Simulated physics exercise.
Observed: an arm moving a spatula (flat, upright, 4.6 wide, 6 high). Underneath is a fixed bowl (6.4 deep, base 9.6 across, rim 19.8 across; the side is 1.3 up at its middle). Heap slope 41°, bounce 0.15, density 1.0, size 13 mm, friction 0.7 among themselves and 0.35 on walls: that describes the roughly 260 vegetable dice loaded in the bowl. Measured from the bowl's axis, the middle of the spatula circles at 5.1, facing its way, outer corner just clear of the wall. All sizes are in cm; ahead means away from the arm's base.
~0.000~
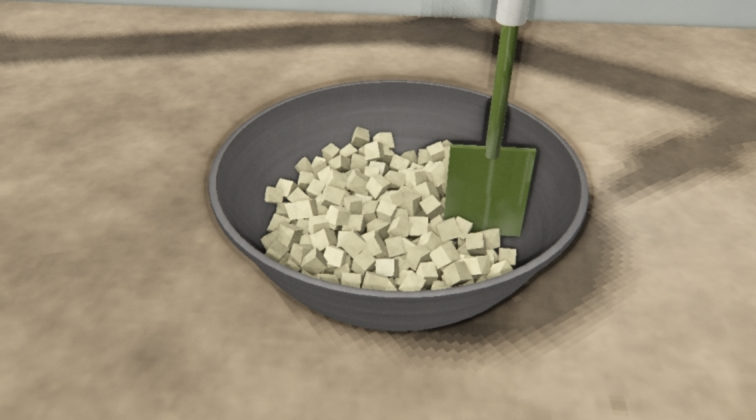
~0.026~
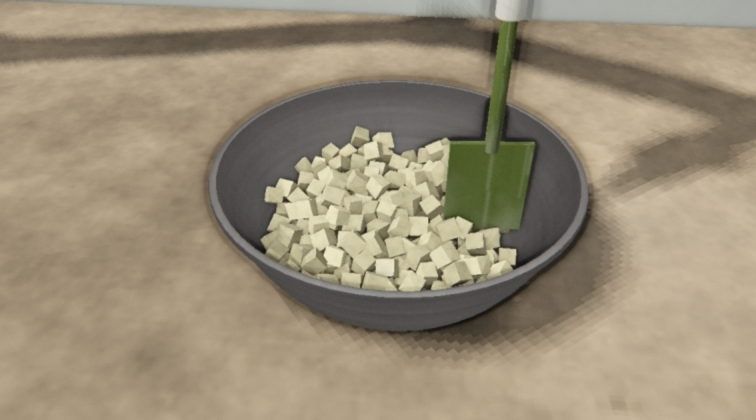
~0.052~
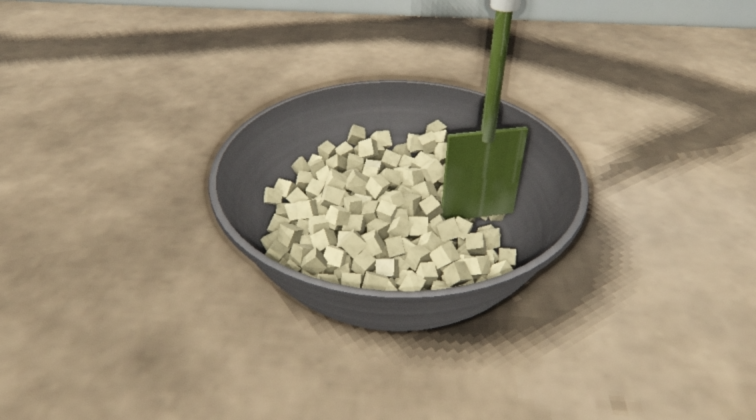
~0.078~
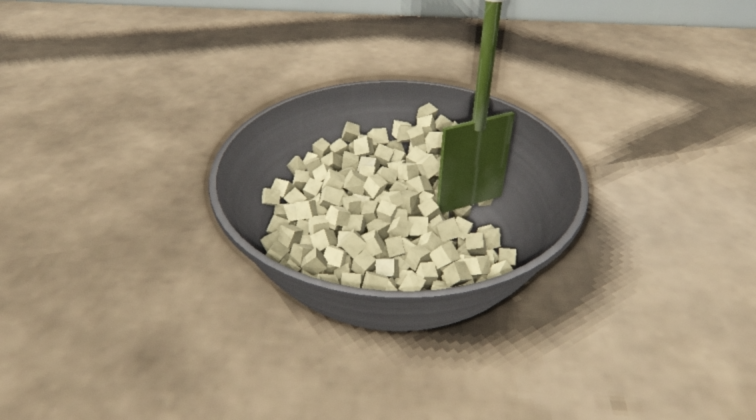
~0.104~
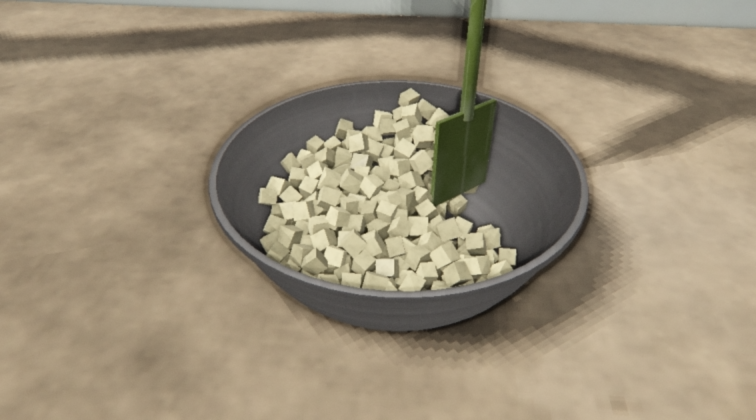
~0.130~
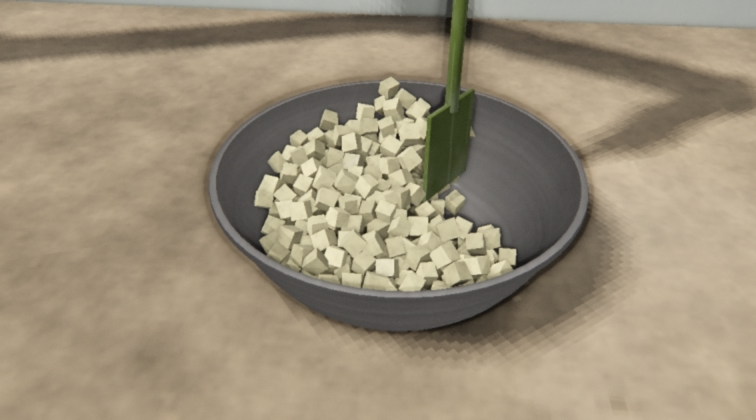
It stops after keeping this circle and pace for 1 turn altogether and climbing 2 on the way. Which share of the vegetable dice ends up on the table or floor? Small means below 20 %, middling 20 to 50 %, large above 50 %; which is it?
Verdict: Small.
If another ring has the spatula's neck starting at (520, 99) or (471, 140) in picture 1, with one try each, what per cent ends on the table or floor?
Roughly 0 % and 10 %.
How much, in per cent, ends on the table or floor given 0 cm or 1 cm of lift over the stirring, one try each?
First try about 10 per cent, second about 20 per cent.
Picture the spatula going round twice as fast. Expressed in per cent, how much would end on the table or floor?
Roughly 40 per cent.
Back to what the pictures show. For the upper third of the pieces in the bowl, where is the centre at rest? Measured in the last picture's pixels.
(459, 167).
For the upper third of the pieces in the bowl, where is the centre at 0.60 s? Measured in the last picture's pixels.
I'd say about (488, 241).
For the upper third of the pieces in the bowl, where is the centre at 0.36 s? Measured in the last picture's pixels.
Centre estimate: Approx. (287, 211) px.
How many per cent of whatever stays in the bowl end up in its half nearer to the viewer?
I'd say around 35 per cent.
By 0.36 s, 173° round, highest piece 8 above the table; 254 in the bowl, 2 on the table or floor, 8 in flight or on the tool.
By 0.60 s, 291° round, highest piece 8 above the table; 240 in the bowl, 21 on the table or floor, 3 in flight or on the tool.
By 0.91 s, 0° round, highest piece 6 above the table; 229 in the bowl, 35 on the table or floor.
By 1.61 s, 0° round, highest piece 6 above the table; 229 in the bowl, 35 on the table or floor.
Final count, 229 in the bowl, 35 on the table or floor. That is 13 % on the table or floor.
